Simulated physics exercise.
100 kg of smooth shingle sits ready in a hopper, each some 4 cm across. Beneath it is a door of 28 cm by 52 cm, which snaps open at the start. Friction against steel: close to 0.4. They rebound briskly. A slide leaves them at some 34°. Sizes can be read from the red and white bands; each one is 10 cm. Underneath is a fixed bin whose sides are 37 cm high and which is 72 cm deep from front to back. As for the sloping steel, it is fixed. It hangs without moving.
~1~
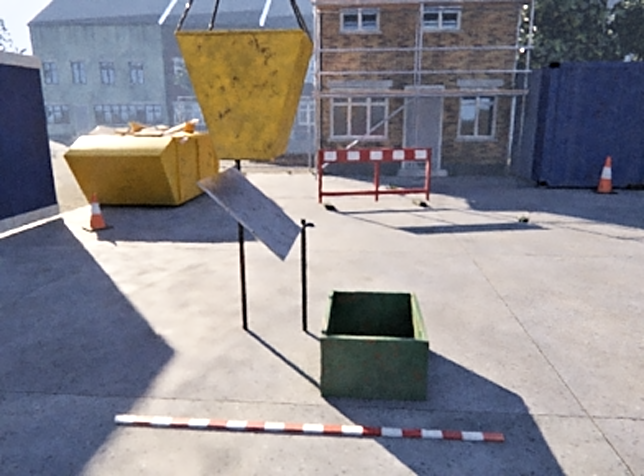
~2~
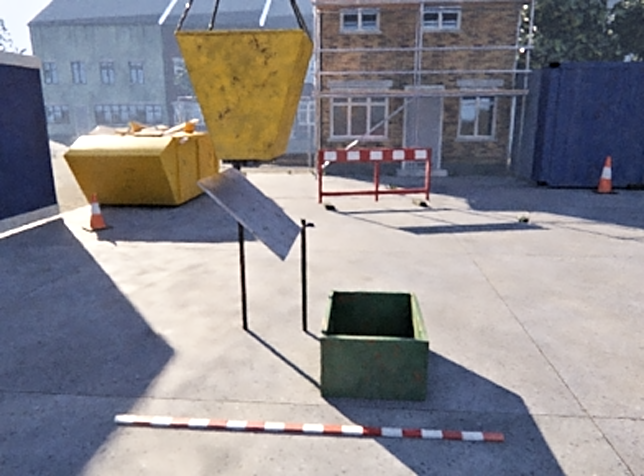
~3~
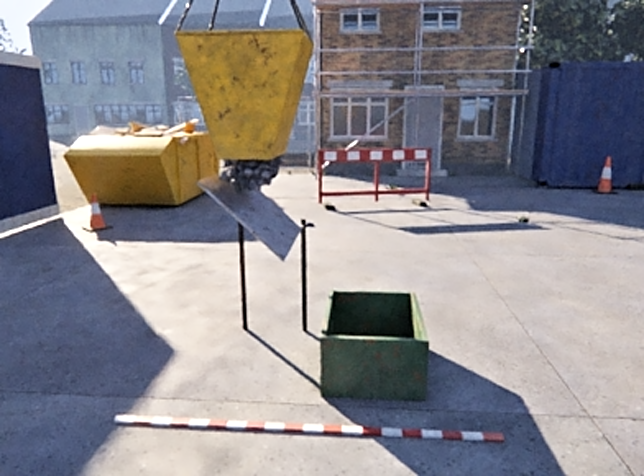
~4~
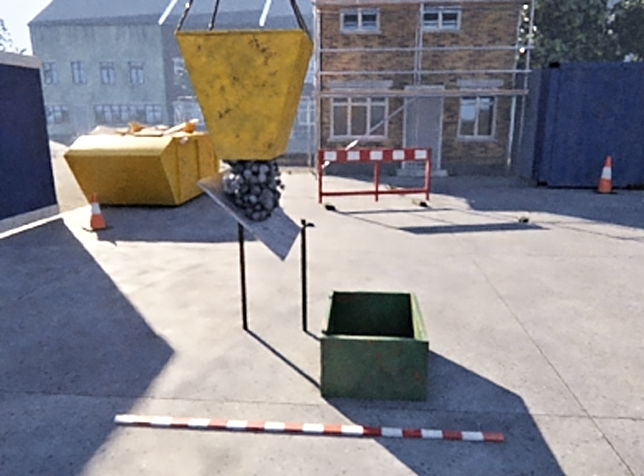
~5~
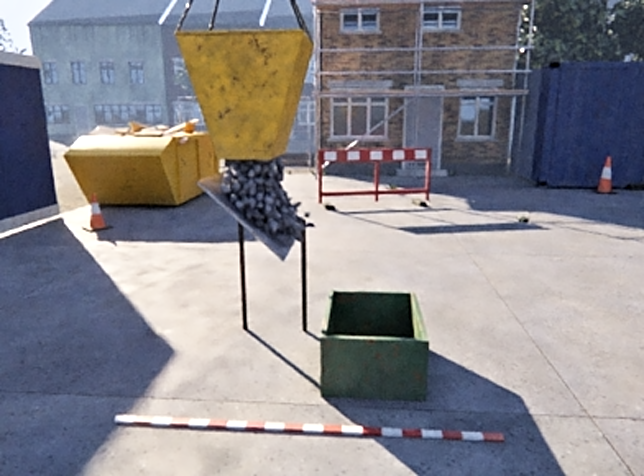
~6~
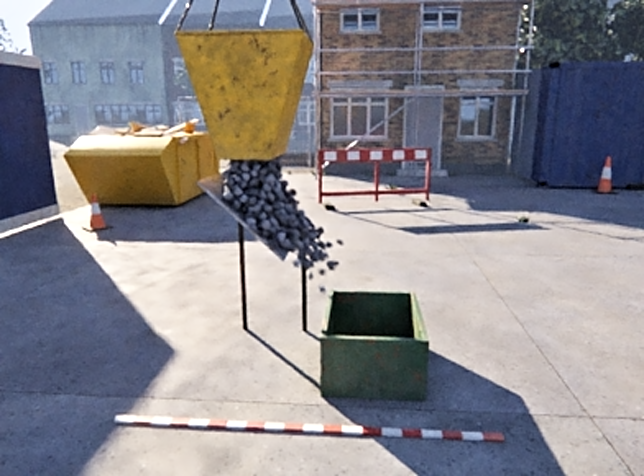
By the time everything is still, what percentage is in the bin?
About 75 per cent is there.
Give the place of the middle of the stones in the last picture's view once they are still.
Middle at rest: Roughly (379, 351).
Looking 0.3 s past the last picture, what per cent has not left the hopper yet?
About 0 % remains inside.
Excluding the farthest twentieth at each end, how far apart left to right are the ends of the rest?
About 60 cm.
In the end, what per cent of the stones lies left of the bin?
Share of load: Near 5 %.
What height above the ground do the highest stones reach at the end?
Some 24 cm up.
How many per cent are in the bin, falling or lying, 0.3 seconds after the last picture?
Roughly 40 percent by that time.
Then, 0.3 s after the last picture, 0 % in the hopper, 17 % on the steel, 34 % falling or lying left of the bin, 41 % falling or lying in the bin, 8 % falling or lying beside or right of the bin; the stones farthest right are at (409, 338).
Then, 0.7 s after the last picture, 0 % in the hopper, 5 % falling or lying left of the bin, 75 % falling or lying in the bin, 20 % falling or lying beside or right of the bin; the stones farthest right are at (453, 354).
Then, 1.3 s after the last picture, 0 % in the hopper, 4 % falling or lying left of the bin, 75 % falling or lying in the bin, 20 % falling or lying beside or right of the bin; the stones farthest right are at (534, 361).
Then, 2.2 s after the last picture, 0 % in the hopper, 4 % falling or lying left of the bin, 75 % falling or lying in the bin, 20 % falling or lying beside or right of the bin; the stones farthest right are at (576, 382).
Then, 4.1 s after the last picture, 0 % in the hopper, 4 % left of the bin, 75 % in the bin, 20 % beside or right of the bin; the stones farthest right are at (576, 382).
